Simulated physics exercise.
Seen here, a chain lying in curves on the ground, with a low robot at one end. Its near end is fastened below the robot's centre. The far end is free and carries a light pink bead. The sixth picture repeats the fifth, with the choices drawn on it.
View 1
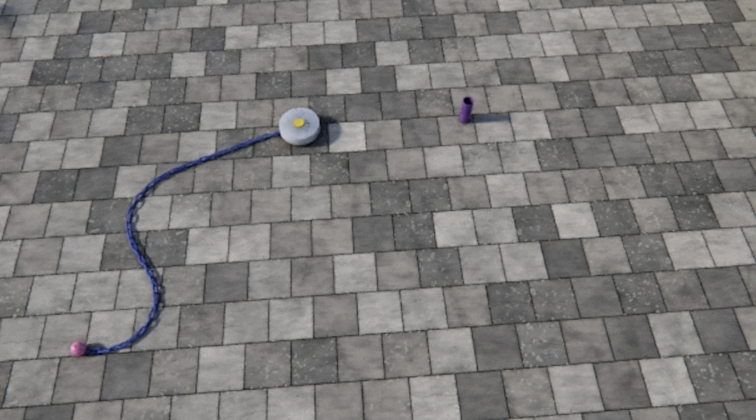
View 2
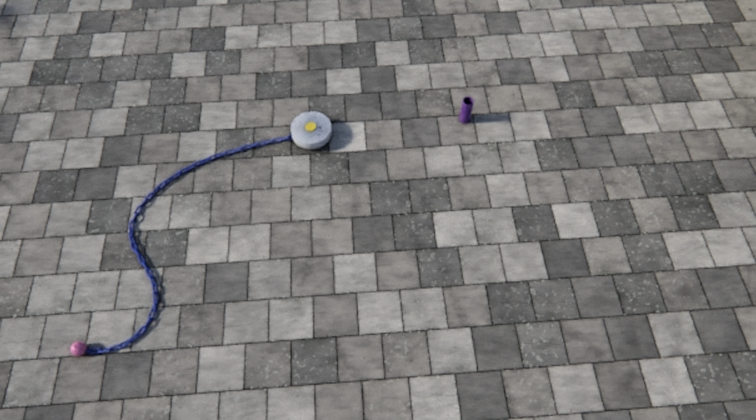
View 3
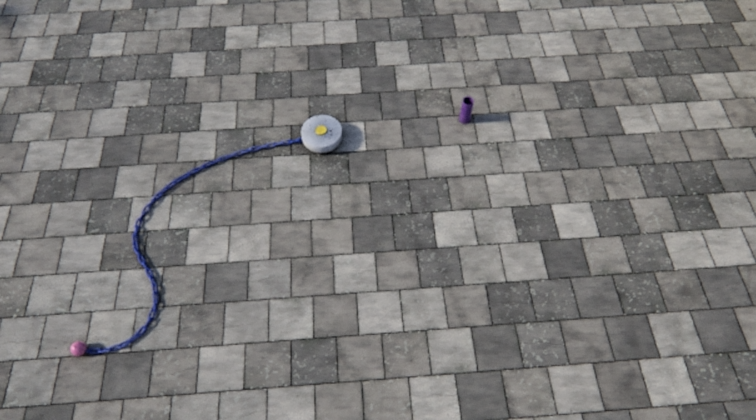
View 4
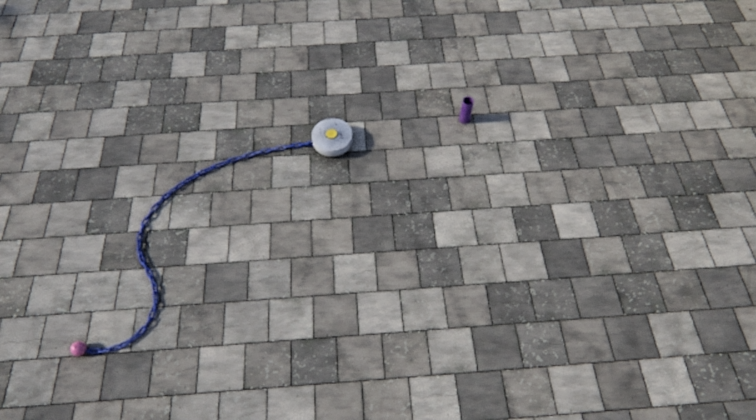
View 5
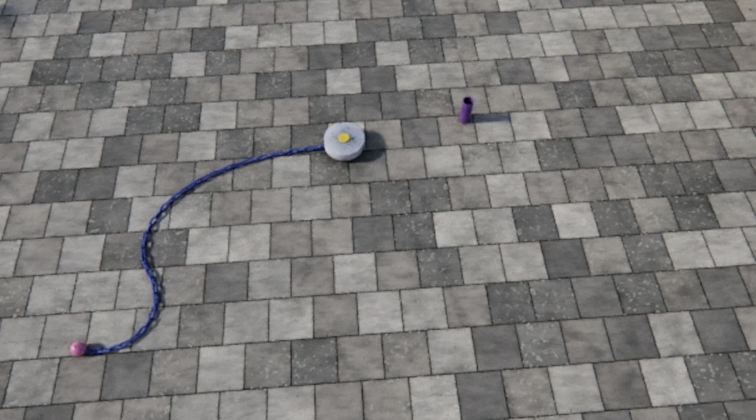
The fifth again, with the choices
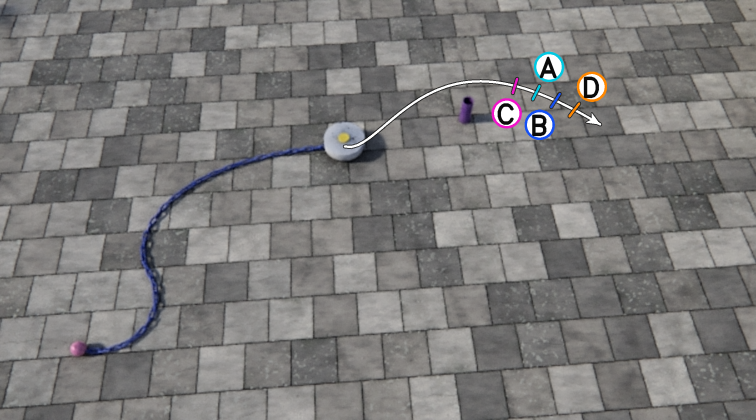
Round pale robot sliding slowly right across grey paving, drawing a curved blue chain behind it, its pink-beaded end staying still.
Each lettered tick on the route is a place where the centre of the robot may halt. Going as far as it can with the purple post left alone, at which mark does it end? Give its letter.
It should halt at A.
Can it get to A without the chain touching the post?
For that mark, yes.
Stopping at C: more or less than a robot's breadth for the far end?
More.
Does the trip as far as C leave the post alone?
Yes.
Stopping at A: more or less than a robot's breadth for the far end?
By then, more.
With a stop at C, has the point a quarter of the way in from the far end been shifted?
By then, yes.
On the marked copy, A at (536, 93); B at (555, 101); C at (515, 86); D at (574, 110); the route from (345, 146) via (462, 83) to (600, 124).
With A. Early on, robot (406, 104), middle of the chain (253, 204), free end (92, 347).
Further on, robot (472, 77), middle of the chain (326, 166), free end (166, 281).
At the end, robot (538, 88), middle of the chain (374, 147), free end (214, 244); nothing has been touched.
As for the rest, B brings the chain against the post; C is safe but short; D brings the chain against the post.
